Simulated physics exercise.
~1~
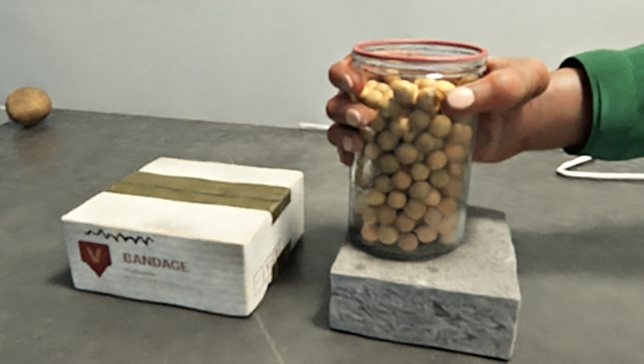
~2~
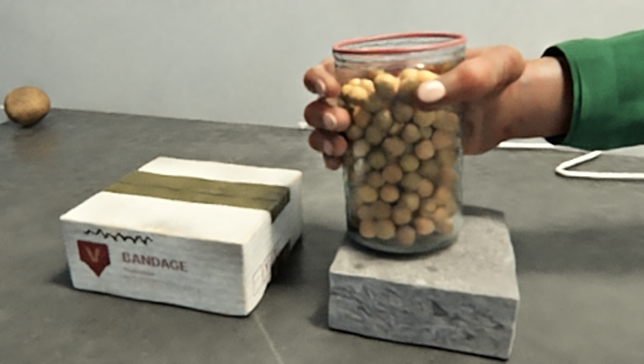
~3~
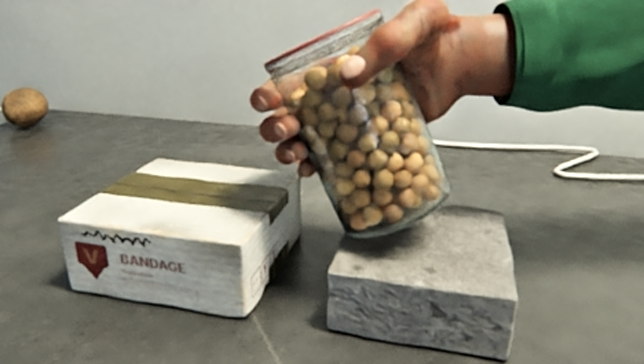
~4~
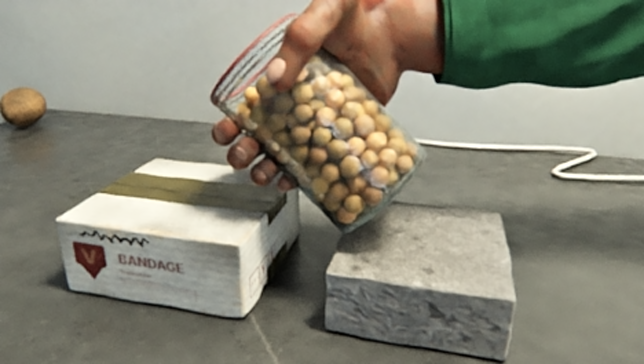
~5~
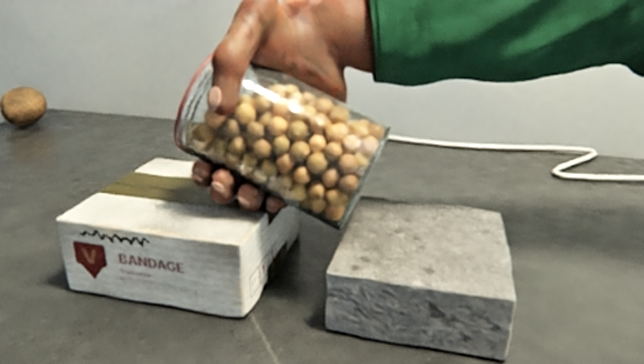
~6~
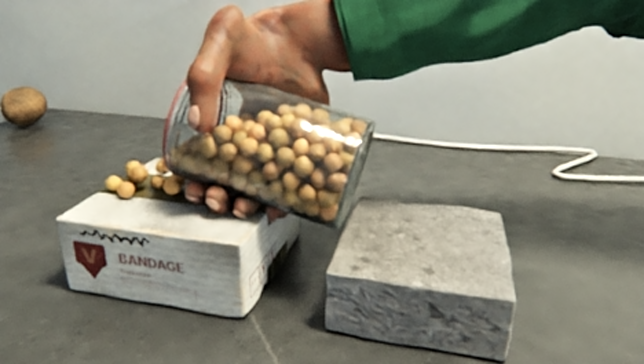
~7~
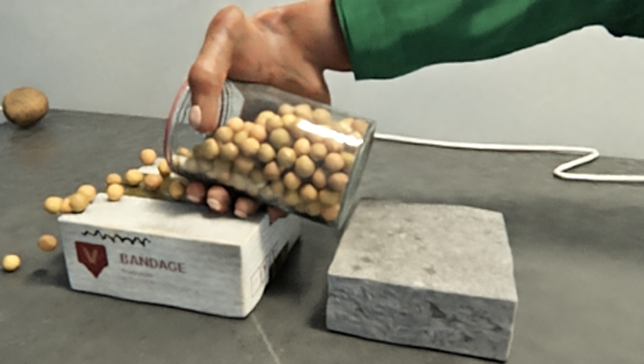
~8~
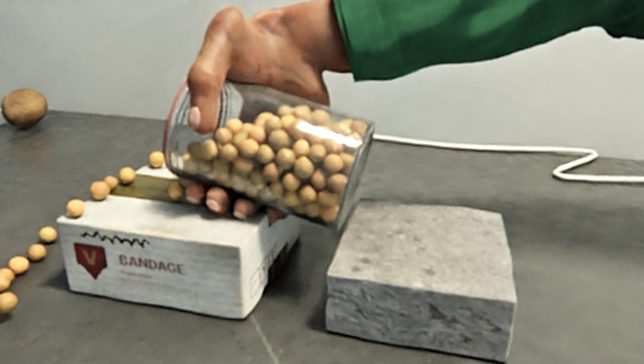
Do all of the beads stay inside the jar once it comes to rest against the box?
No, some of the beads tumble out over the box and onto the table, though most are still in the jar.
